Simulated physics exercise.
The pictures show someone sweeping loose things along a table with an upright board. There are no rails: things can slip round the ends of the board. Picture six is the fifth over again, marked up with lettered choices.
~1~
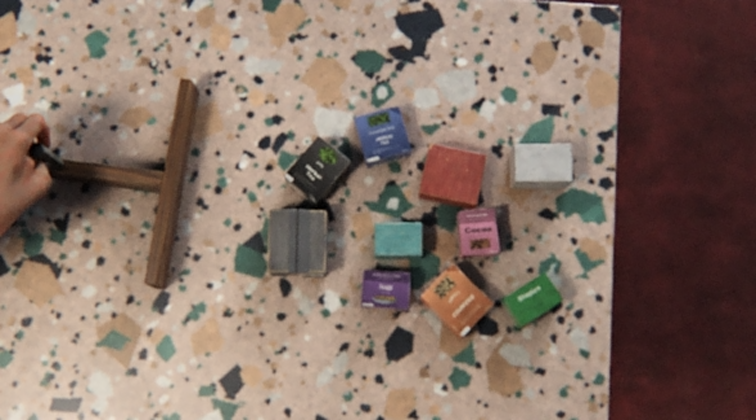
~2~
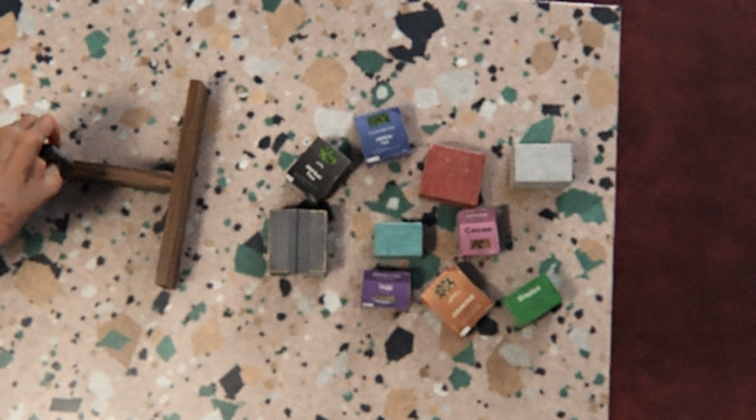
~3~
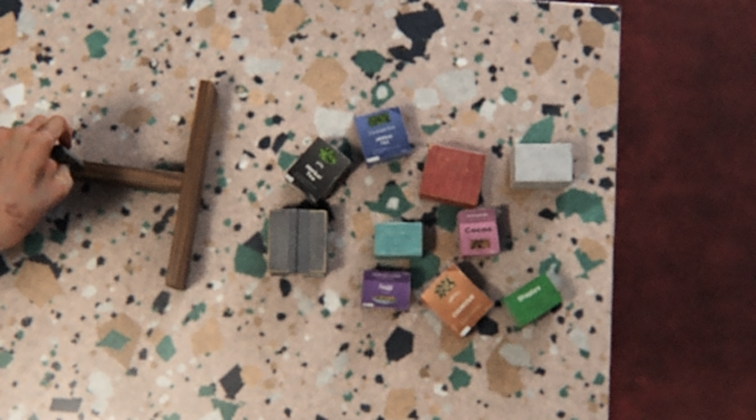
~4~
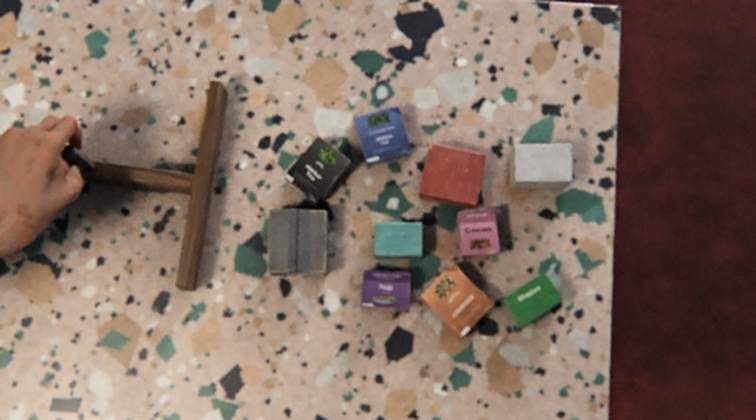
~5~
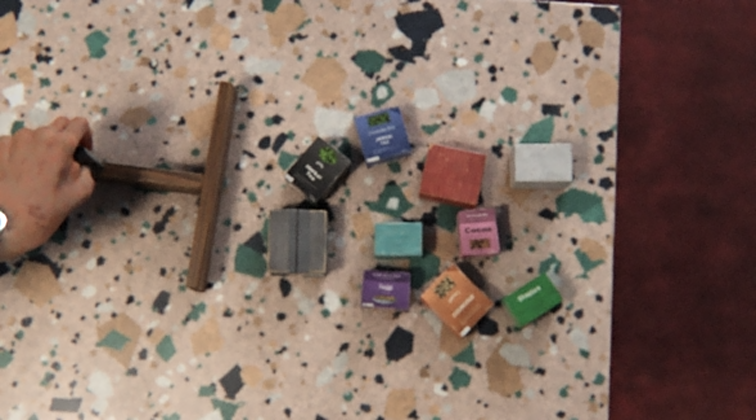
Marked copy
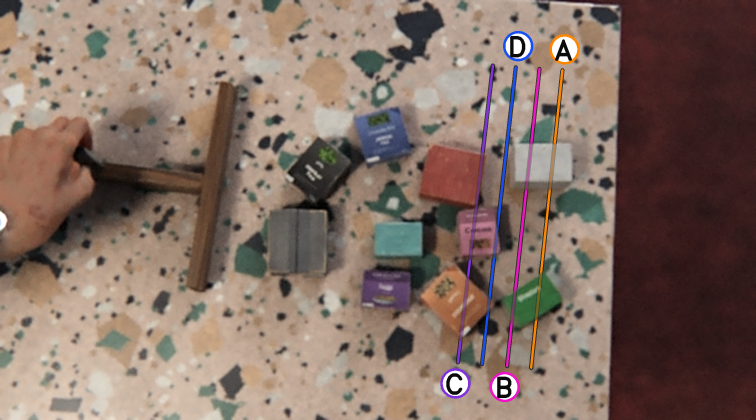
A hand at the left grips a T-shaped wooden tool with an upright board, seen from above on a speckled terrazzo table with a dark red area beyond its right edge. To the right sit small boxes and blocks: black, blue and grey nearest, turquoise and purple centrally, then red, pink, orange, green and pale grey. The hand slides the board slowly rightward a short way, touching nothing, while the objects and camera stay still.
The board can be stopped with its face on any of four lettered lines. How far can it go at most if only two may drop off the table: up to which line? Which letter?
It can go as far as B.
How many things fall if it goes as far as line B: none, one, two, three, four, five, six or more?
Two.
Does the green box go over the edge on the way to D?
No.
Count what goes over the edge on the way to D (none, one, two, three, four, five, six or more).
By then, two.
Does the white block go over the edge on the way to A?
Yes.
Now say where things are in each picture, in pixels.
In the first picture, green box (531, 301); red block (452, 177); grey box (298, 244).
In the second picture, board (178, 180); blue packet (383, 137).
In the third picture, board (188, 181); turquoise block (398, 242).
In the fourth picture, board (199, 182); black packet (318, 171).
In the fifth picture, board (209, 182); orange packet (457, 301); green box (531, 301); red block (452, 177).
On the marked copy, A at (547, 215); B at (524, 213); C at (476, 210); D at (499, 211).
Taking B. A third of the way, board (323, 190); purple packet (398, 295); blue packet (398, 133).
Two thirds of the way, board (436, 198); white block (583, 175); pink packet (562, 240).
When it is over, board (524, 205); white block over the edge; pink packet over the edge; two fallen.
As for the rest, A drops four; C is within the limit but short; D is within the limit but short.
